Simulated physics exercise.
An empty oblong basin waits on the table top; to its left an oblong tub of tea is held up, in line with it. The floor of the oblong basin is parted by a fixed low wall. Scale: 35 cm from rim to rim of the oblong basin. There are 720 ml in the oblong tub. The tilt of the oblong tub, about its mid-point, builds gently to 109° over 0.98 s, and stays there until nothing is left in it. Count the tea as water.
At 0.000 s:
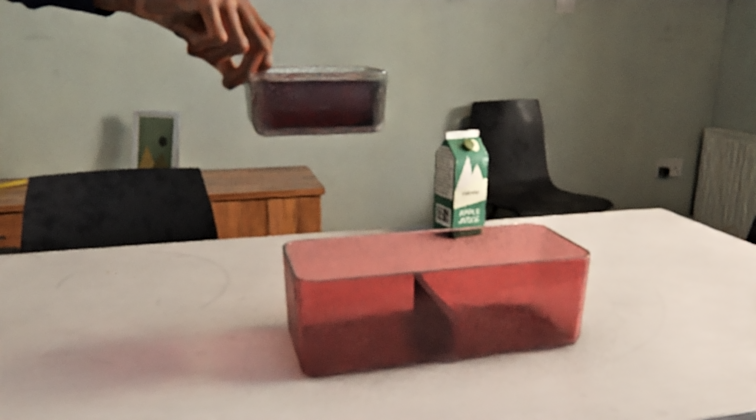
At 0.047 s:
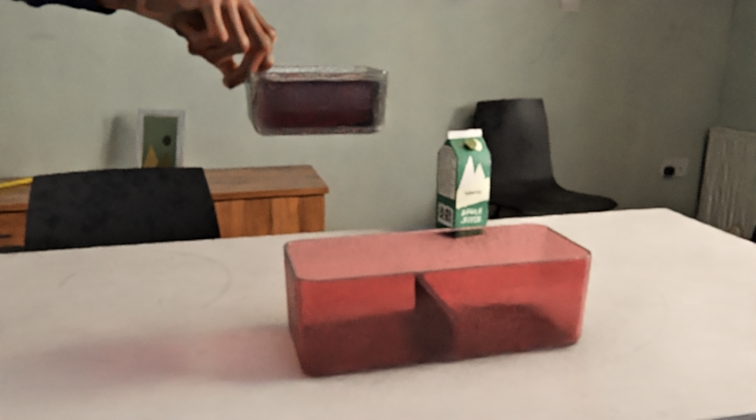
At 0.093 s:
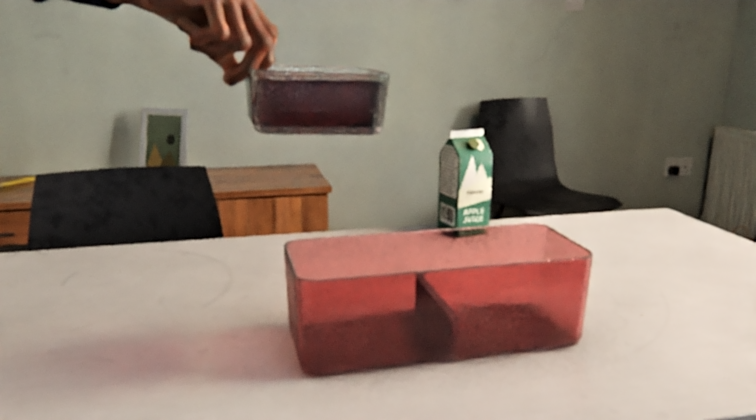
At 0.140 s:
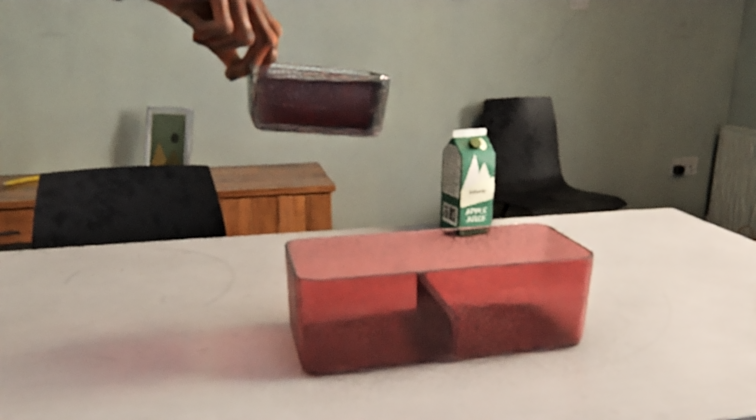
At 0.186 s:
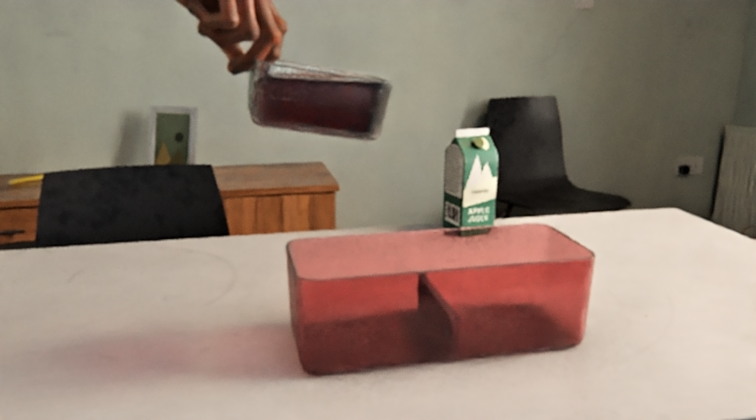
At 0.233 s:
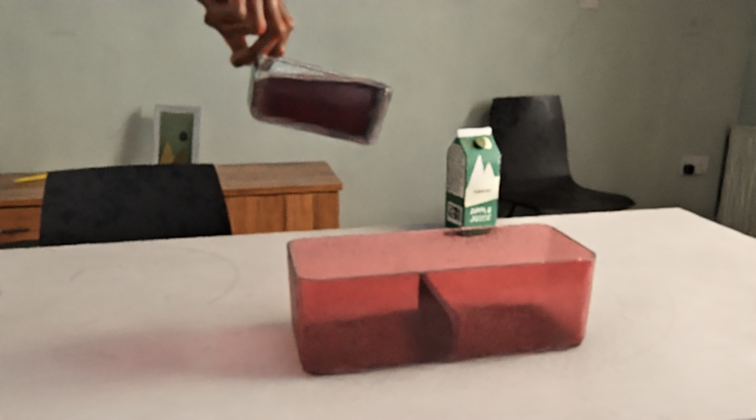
A hand at the upper left holds a small clear oblong tub of dark purplish-red tea above a white table in a pale green-walled room, seen from just above table height. An empty translucent red basin with a divider stands below to the right, before a green-and-white apple juice carton, black chairs and a wooden cabinet. The hand slowly tilts the tub rightward, lowering its right end, while the view drifts slightly.
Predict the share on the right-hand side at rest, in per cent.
About 52 per cent.
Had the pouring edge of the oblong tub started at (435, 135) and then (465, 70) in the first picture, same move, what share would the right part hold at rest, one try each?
In turn about 80 and 85 per cent.
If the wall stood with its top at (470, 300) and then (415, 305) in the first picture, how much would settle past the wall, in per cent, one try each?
In turn about 5 and 65 per cent.
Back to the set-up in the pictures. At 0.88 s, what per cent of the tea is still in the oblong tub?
Near 4 in a hundred.
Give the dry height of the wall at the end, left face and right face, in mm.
Left about 40 mm, right about 36 mm.
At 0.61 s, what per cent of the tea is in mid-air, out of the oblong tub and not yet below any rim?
Near 52 in a hundred.
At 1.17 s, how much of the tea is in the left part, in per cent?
Some 38 per cent.
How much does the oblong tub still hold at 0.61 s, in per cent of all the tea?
Near 30 in a hundred.
After 0.61 s the tilt is 74° and 29 per cent is still to pour, 4 is left of the wall and 14 right of it.
After 0.88 s the tilt is 106° and 4 per cent is still to pour, 30 is left of the wall and 52 right of it.
After 1.17 s the tilt is 109° and 0 per cent is still to pour, 39 is left of the wall and 52 right of it.
After 1.48 s the tilt is 109° and 0 per cent is still to pour, 39 is left of the wall and 52 right of it.
In the end 39 per cent lies left of the wall, 52 right of it and 9 outside.
